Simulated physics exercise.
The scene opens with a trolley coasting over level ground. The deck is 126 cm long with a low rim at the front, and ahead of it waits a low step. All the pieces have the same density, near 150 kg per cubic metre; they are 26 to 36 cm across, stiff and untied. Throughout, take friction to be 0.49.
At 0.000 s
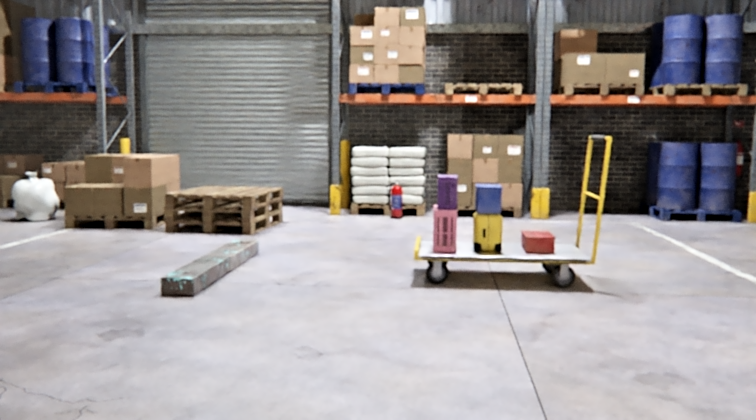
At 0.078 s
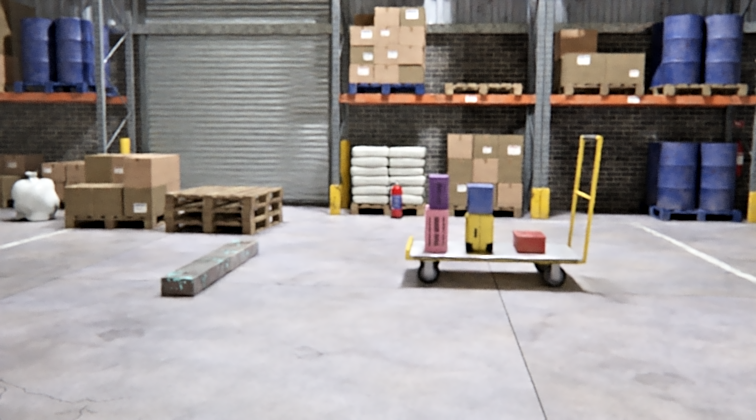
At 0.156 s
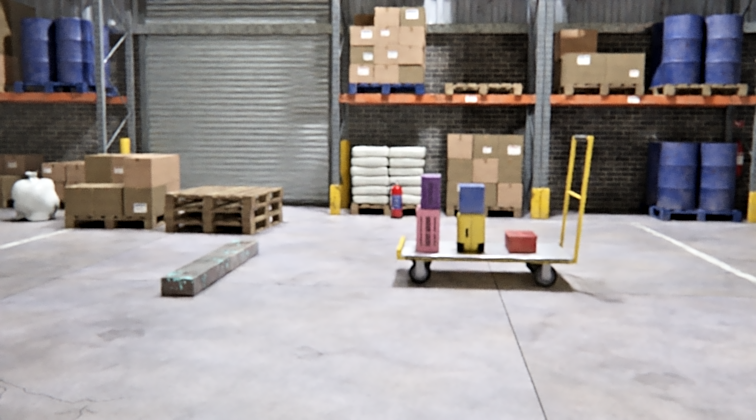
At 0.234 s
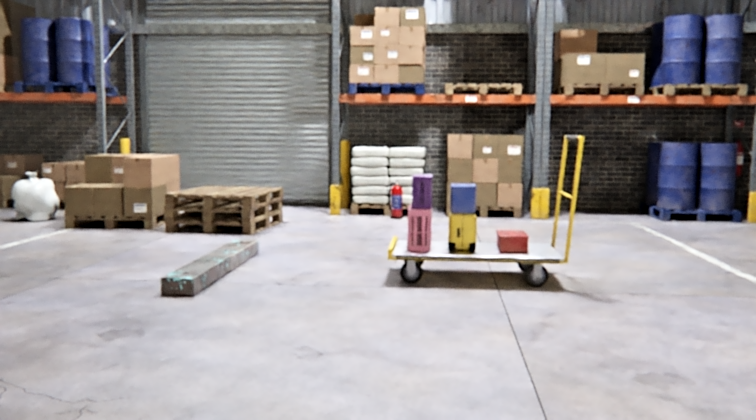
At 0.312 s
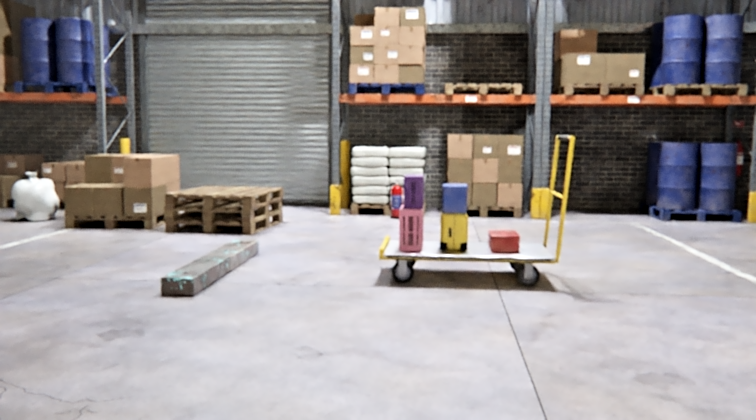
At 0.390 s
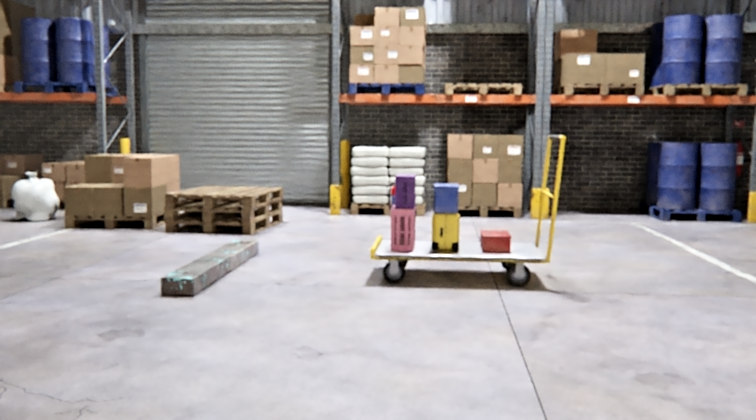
In a warehouse, a yellow-handled trolley carrying colourful cases rolls slowly left across the floor.
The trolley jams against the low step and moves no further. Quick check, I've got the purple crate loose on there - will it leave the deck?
No, it will stay on.
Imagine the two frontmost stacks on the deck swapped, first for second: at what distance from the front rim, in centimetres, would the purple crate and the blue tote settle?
Purple 60 behind, blue 20 behind.
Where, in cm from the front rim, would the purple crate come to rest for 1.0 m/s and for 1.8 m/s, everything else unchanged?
Try 1: 50 cm past rim; try 2: 60 cm past rim.
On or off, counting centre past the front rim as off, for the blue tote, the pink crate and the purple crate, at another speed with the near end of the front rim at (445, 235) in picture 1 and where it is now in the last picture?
Result: Blue gone; pink gone; purple gone.
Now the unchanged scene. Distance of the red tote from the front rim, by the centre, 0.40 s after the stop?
Roughly 85 cm behind it.
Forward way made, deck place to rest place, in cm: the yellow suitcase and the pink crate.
Roughly yellow 5 cm, pink 5 cm.
The wheels strike at 1.89 s.
After 2.29 s the purple crate is 11 cm behind the rim, tilted 10°, near (234, 187) in the last picture's view.
After 2.69 s the purple crate is 26 cm behind the rim, tilted 10°, near (252, 188) in the last picture's view.
When all is still (4.4 s), nothing is past the rim; behind it, red tote, yellow suitcase, blue tote, purple crate and pink crate.
